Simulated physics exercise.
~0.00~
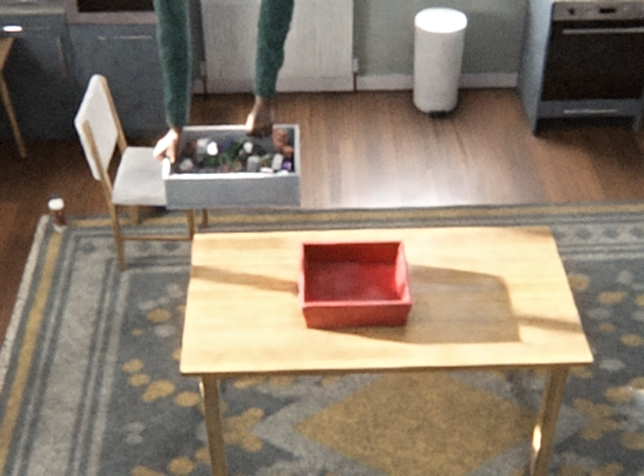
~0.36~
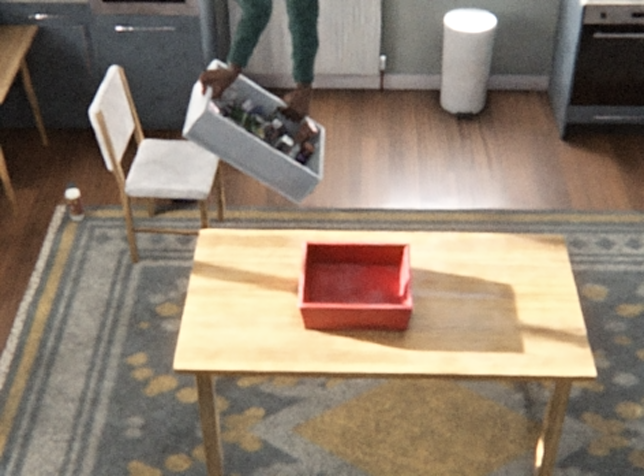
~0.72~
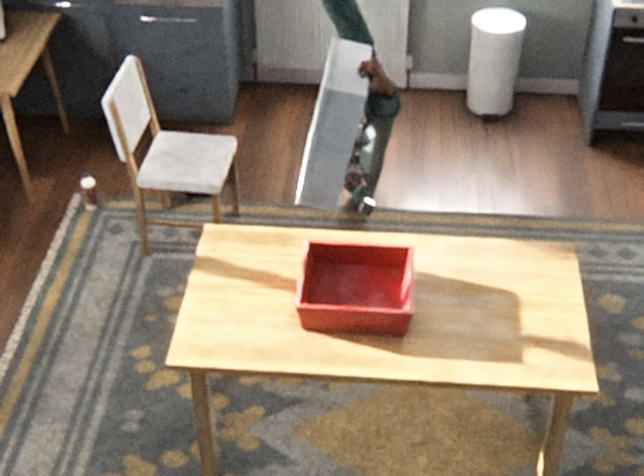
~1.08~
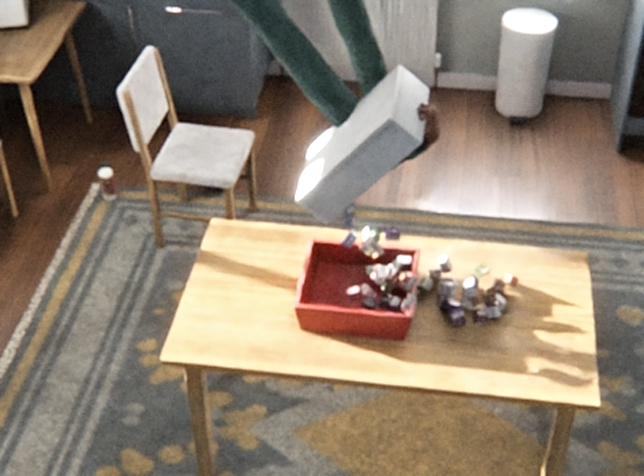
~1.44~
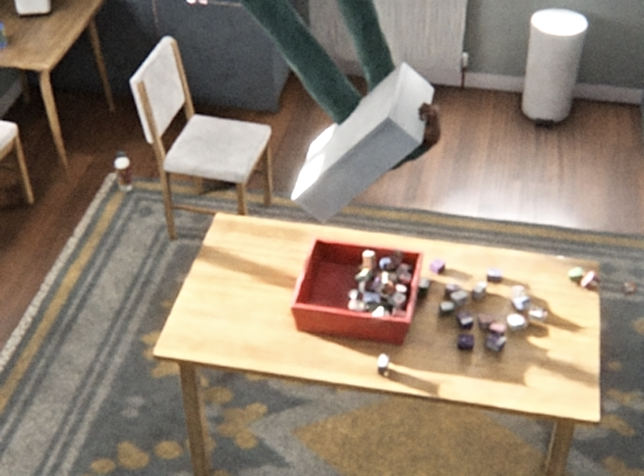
At first, two green-sleeved arms hold a pale grey-white tote full of small, mixed-coloured pieces above and behind a wooden table, where an open red tub sits. The hands tip the tote to the right, and it swings steeply upright with the pieces still inside. They turn it further until it hangs partly upside down, and the pieces tumble out in a clump, some into the tub and others onto the tabletop to its right. By the end, the tote stays tilted above, with many pieces in the red tub and the rest scattered across the table.
